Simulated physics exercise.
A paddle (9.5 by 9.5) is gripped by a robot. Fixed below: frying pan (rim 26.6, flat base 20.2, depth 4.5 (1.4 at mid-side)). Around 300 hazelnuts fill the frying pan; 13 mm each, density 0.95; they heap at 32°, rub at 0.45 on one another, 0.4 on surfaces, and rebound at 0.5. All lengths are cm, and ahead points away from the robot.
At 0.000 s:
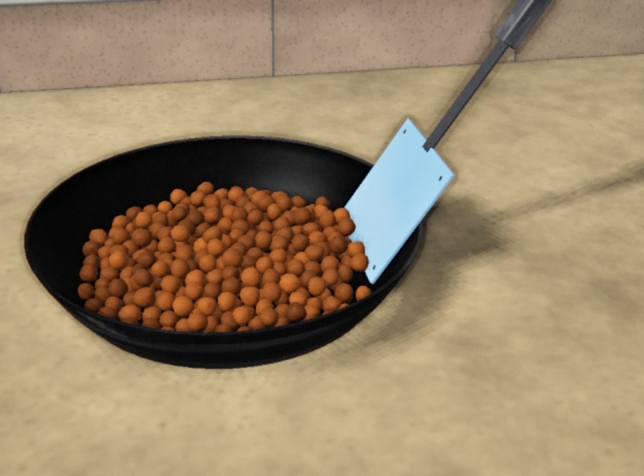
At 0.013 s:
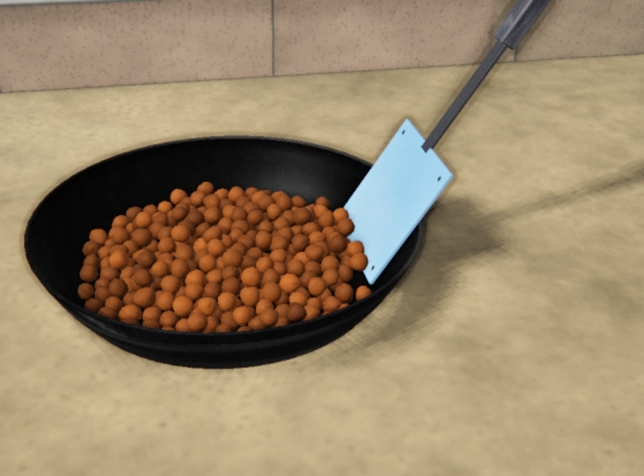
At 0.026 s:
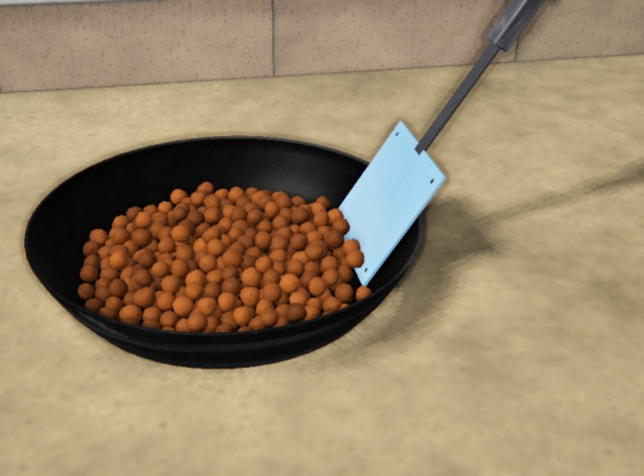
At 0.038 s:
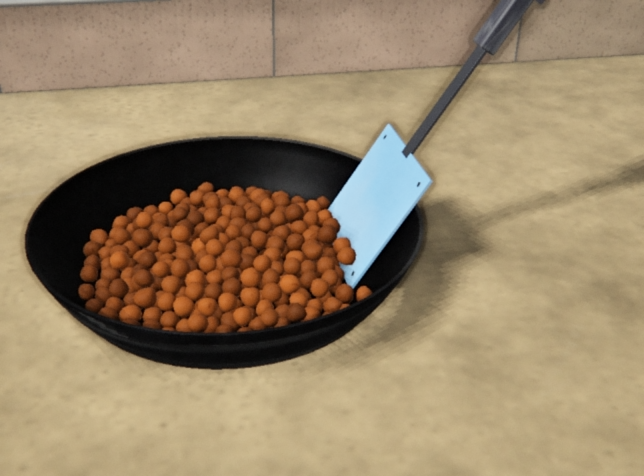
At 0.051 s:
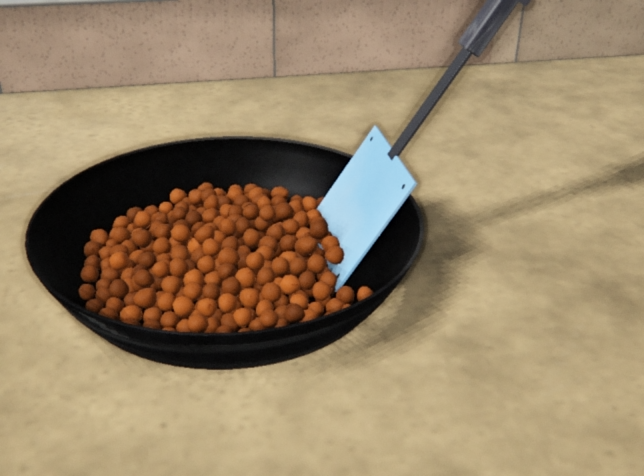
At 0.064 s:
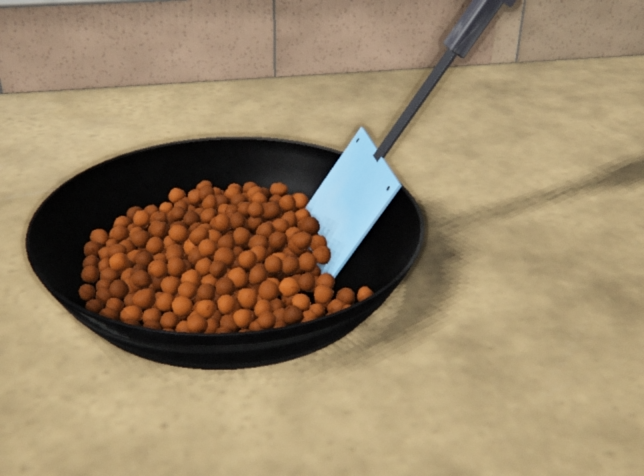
A light blue paddle with a dark handle rested at the right side of a black frying pan full of hazelnuts, then slid slowly left into the pan, nudging the nuts nearest its blade.
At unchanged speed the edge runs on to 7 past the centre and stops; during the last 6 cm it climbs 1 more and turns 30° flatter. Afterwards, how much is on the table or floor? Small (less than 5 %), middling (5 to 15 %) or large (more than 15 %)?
Answer: Small; less than 5 % of the hazelnuts finish on the table or floor.
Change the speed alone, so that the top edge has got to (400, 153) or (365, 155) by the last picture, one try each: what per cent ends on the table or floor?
About 0 and 5 per cent.
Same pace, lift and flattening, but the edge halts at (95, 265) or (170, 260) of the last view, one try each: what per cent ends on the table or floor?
Some 10 and 0 per cent.
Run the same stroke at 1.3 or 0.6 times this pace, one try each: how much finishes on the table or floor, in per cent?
Some 5 and 0 per cent.
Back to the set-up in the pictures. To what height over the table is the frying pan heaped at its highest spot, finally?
About 5.5 cm.
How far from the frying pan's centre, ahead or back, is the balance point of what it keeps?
Roughly 5.0 cm ahead.
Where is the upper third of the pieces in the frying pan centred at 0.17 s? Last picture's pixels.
Around (175, 246).
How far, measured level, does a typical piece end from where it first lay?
Some 5 cm.
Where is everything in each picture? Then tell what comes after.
Paddle top edge at (430, 145), sloping 57°; upper third of the load around (234, 245), from x 85 to 365, top at y 190; 300 in the frying pan, in the first picture.
Paddle top edge at (429, 145), sloping 57°; upper third of the load around (234, 244), from x 85 to 365, top at y 190, in the second picture.
Paddle top edge at (422, 148), sloping 57°; upper third of the load around (236, 244), from x 85 to 365, top at y 190, in the third picture.
Paddle top edge at (409, 151), sloping 57°; upper third of the load around (239, 243), from x 85 to 365, top at y 190, in the fourth picture.
Paddle top edge at (395, 153), sloping 57°; upper third of the load around (236, 245), from x 85 to 365, top at y 190, in the fifth picture.
Paddle top edge at (380, 154), sloping 57°; upper third of the load around (233, 243), from x 85 to 365, top at y 190; 300 in the frying pan, in the sixth picture.
By 0.12 s, sloping 57°, highest piece 5 above the table; 300 in the frying pan.
By 0.17 s, sloping 46°, highest piece 6 above the table; 300 in the frying pan.
By 0.39 s, sloping 27°, highest piece 5 above the table; 293 in the frying pan, 6 on the table or floor, 1 on the blade or in flight.
By 1.44 s, sloping 27°, highest piece 5 above the table; 292 in the frying pan, 8 on the table or floor.
Final count, 292 in the frying pan, 8 on the table or floor. That is 3 % on the table or floor.
